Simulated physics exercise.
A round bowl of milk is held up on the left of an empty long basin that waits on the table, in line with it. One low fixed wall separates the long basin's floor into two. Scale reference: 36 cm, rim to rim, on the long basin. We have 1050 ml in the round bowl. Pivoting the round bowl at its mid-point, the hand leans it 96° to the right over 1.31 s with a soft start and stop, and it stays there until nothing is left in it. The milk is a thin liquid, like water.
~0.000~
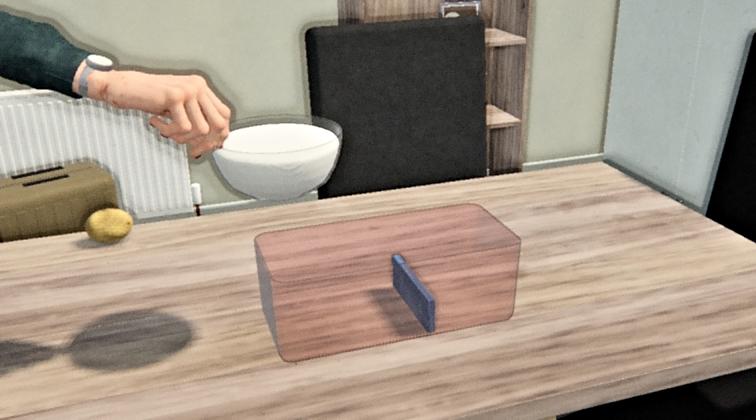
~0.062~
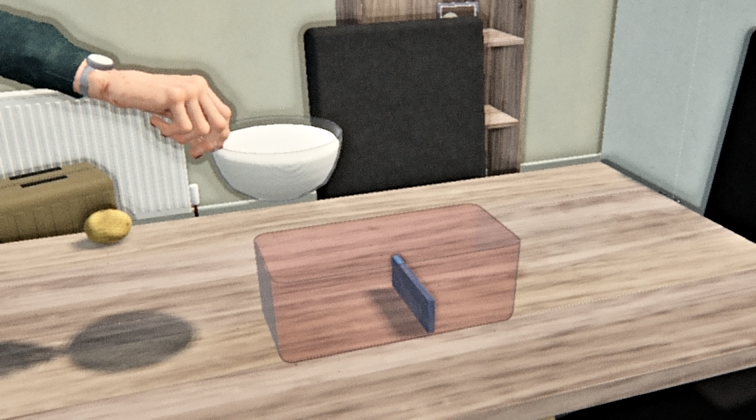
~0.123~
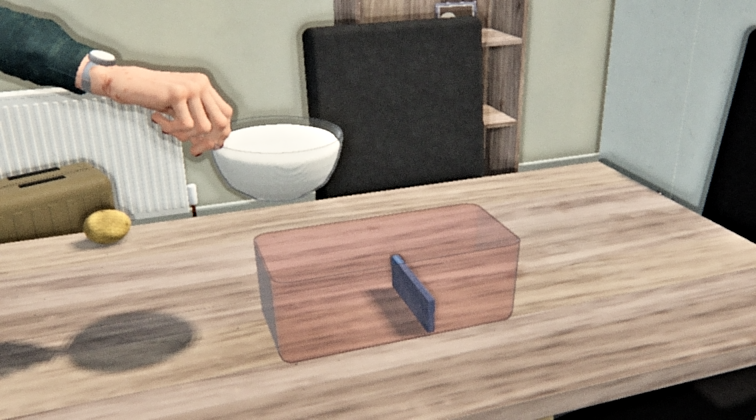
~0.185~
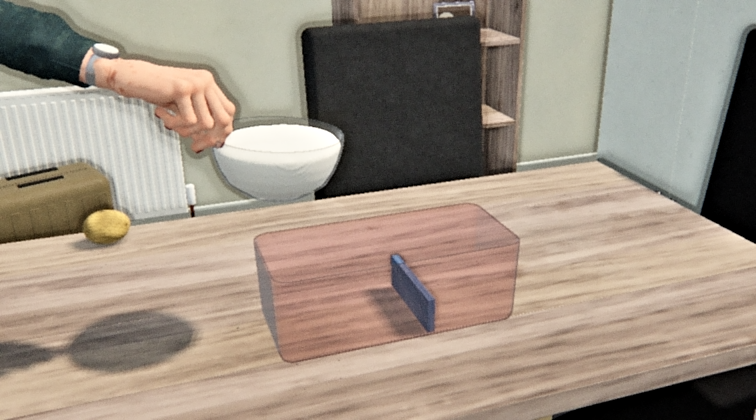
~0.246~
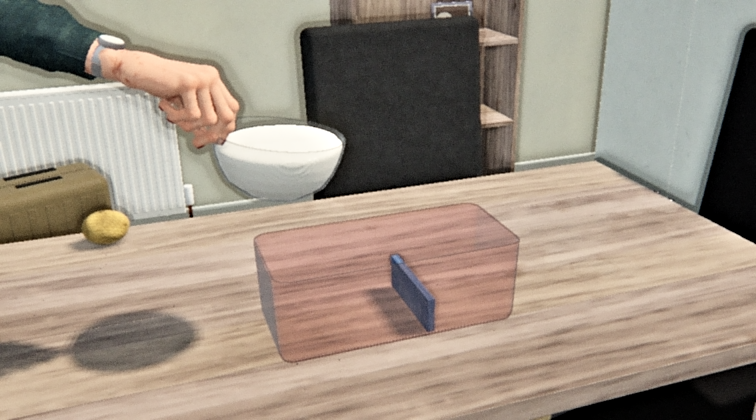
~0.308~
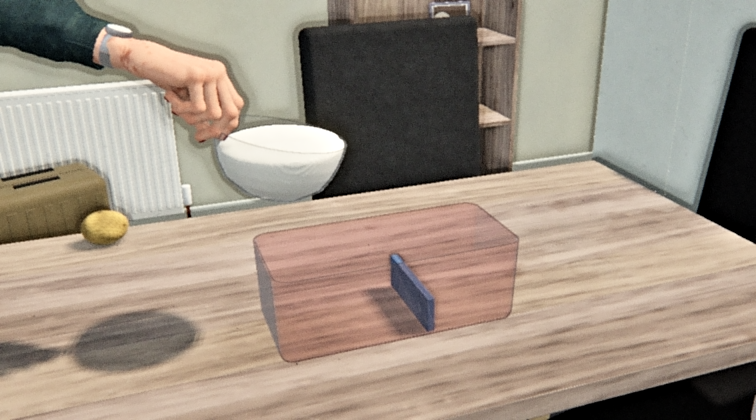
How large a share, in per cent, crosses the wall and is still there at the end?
A share of about 9 per cent.
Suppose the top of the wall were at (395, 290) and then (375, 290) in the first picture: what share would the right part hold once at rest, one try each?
55 then 70 %.
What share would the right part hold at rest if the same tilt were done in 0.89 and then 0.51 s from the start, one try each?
10 then 10 %.
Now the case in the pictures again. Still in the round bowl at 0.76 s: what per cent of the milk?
Around 46 percent.
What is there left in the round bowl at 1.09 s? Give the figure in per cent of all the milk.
Around 6 percent of it.
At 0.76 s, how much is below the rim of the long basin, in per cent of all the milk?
22 %, more or less.
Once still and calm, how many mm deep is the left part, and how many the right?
Once settled, the left stands around 30 mm and the right around 4 mm.
After 0.76 s the tilt is 60° and 46 per cent is still to pour, 22 is left of the wall and 1 right of it.
After 1.09 s the tilt is 89° and 6 per cent is still to pour, 80 is left of the wall and 8 right of it.
After 1.43 s the tilt is 96° and 0 per cent is still to pour, 91 is left of the wall and 9 right of it.
After 1.81 s the tilt is 96° and 0 per cent is still to pour, 91 is left of the wall and 9 right of it.
In the end 91 per cent lies left of the wall, 9 right of it and 0 outside.
